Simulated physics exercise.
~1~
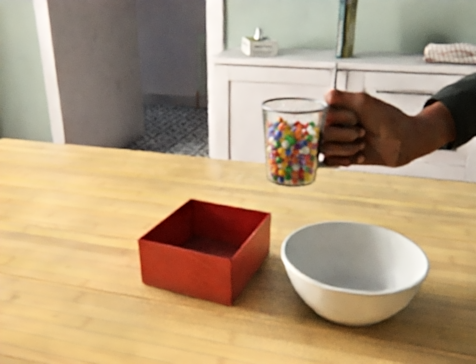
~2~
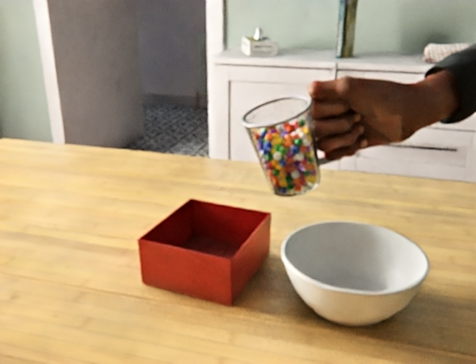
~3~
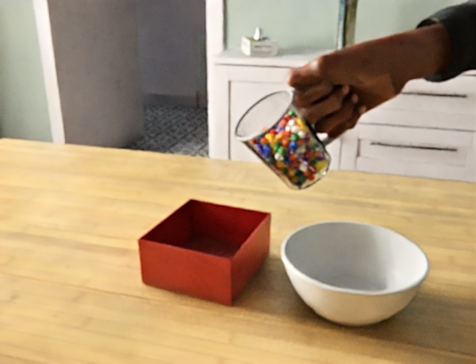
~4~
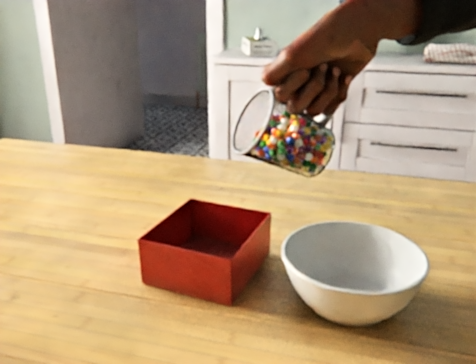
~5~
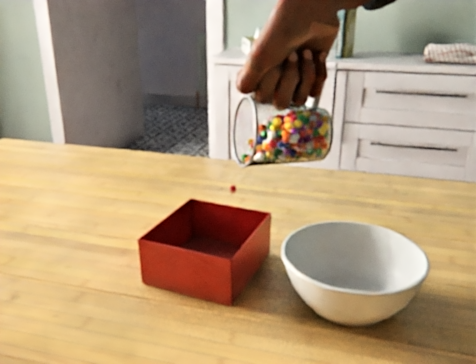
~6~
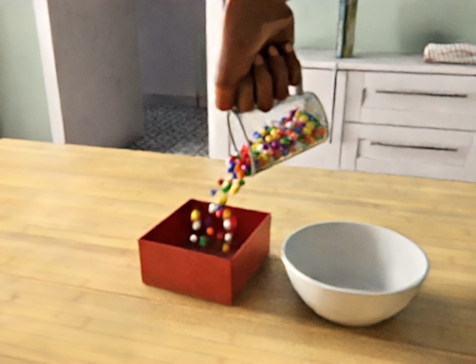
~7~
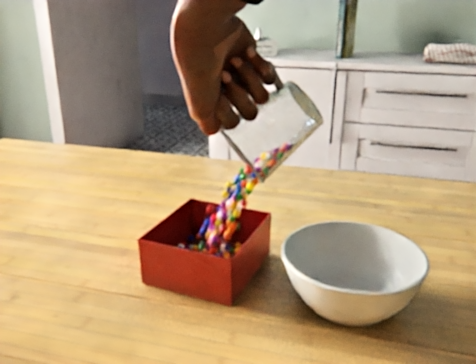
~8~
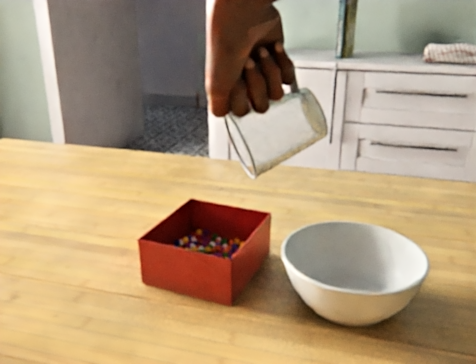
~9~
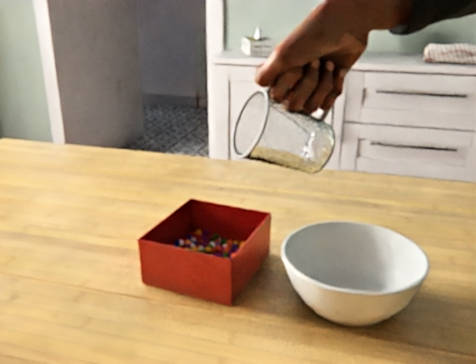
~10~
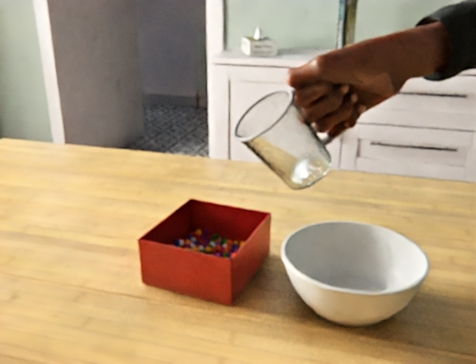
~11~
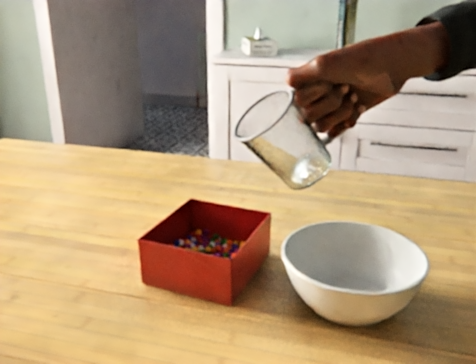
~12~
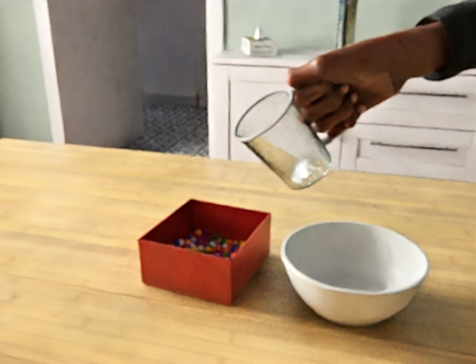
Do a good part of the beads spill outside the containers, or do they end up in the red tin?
They end up in the red tin. The cup and the white bowl are left empty, and no beads lie on the table.
To begin with, a hand holds a clear glass cup full of colourful beads above a wooden table, where a red square tin stands to the left of a white bowl. The hand tips the cup to the left until it lies on its side, and a first bead drops toward the tin. As the cup tilts further, the beads pour in a thick stream into the red tin. Once it is empty, the hand turns the cup partly back up and holds it still, leaning. The beads rest in the tin, and the white bowl stays empty.
